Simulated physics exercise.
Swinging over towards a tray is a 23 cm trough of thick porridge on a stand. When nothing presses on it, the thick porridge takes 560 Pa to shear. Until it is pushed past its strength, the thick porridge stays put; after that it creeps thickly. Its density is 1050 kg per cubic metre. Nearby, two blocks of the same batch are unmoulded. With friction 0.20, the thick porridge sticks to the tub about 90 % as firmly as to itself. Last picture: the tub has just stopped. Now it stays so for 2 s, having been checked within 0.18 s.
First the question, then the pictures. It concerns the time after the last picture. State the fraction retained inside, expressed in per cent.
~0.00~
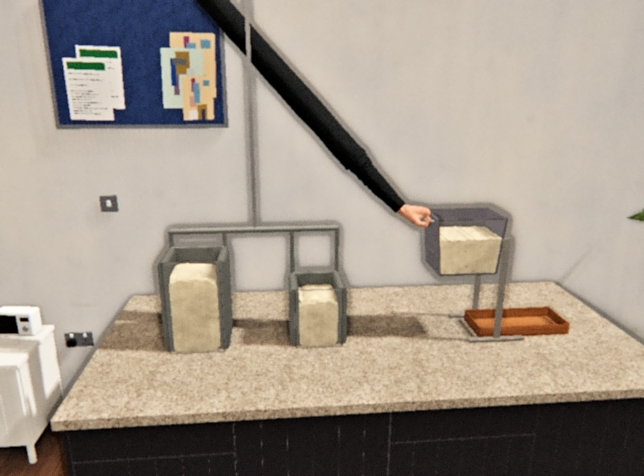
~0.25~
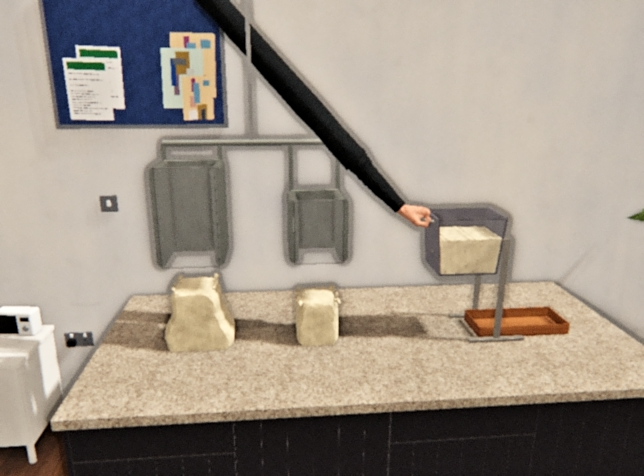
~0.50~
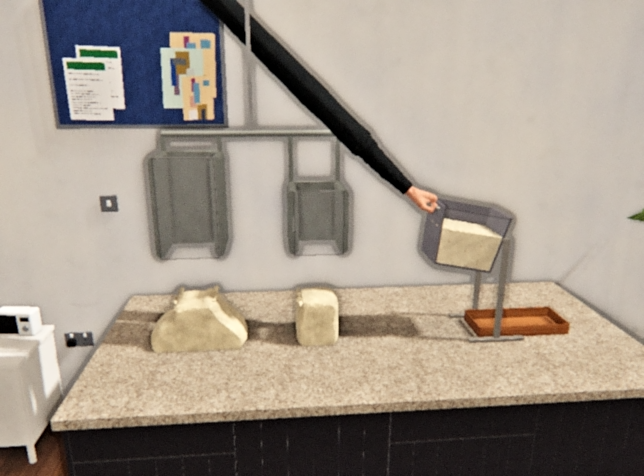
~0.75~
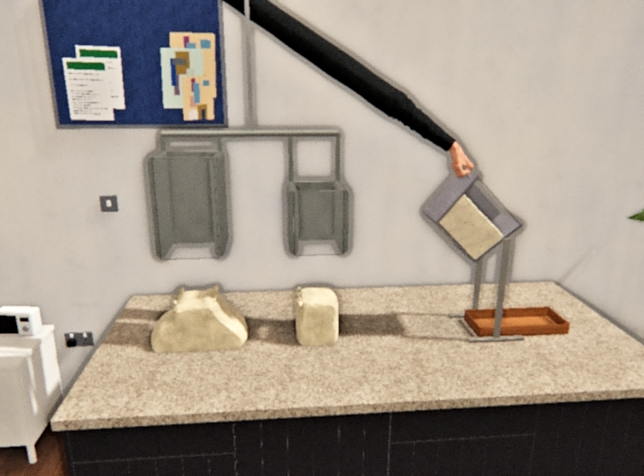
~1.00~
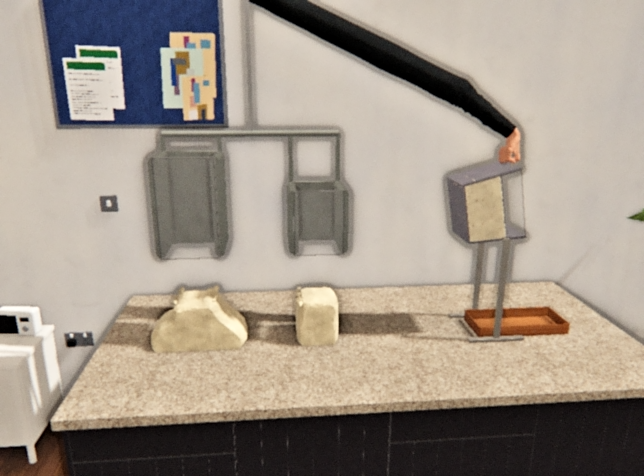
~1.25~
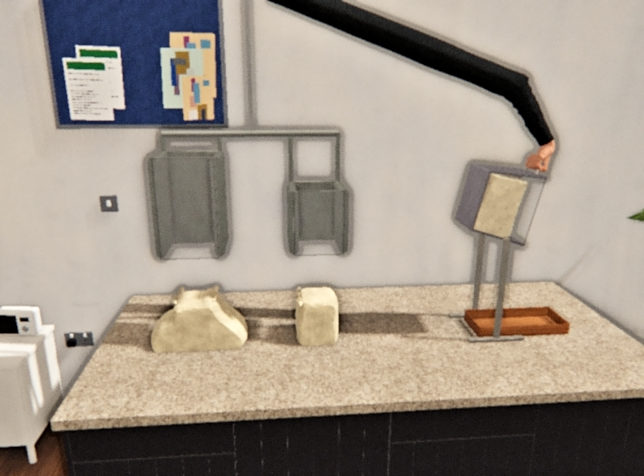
Retained fraction: About 44 per cent.
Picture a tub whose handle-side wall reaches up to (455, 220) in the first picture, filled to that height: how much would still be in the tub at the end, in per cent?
The tub would keep roughly 100 percent.
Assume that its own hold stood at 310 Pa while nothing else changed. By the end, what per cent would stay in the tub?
That comes out at roughly 0 %.
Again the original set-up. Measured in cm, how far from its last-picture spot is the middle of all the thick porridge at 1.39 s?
About 5 cm.
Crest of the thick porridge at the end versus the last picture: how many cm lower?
Roughly 16 cm.
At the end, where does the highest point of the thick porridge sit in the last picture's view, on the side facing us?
Near (496, 216).
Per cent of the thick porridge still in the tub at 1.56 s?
Around 65 per cent.
After 1.39 s, the tub is at 102 degrees and holds 100 %.
After 1.56 s, the tub is at 102 degrees and holds 64 %.
After 1.73 s, the tub is at 102 degrees and holds 44 %.
After 1.90 s, the tub is at 102 degrees and holds 44 %.
After 3.25 s, at the end, the tub is at 102 degrees and holds 44 %.
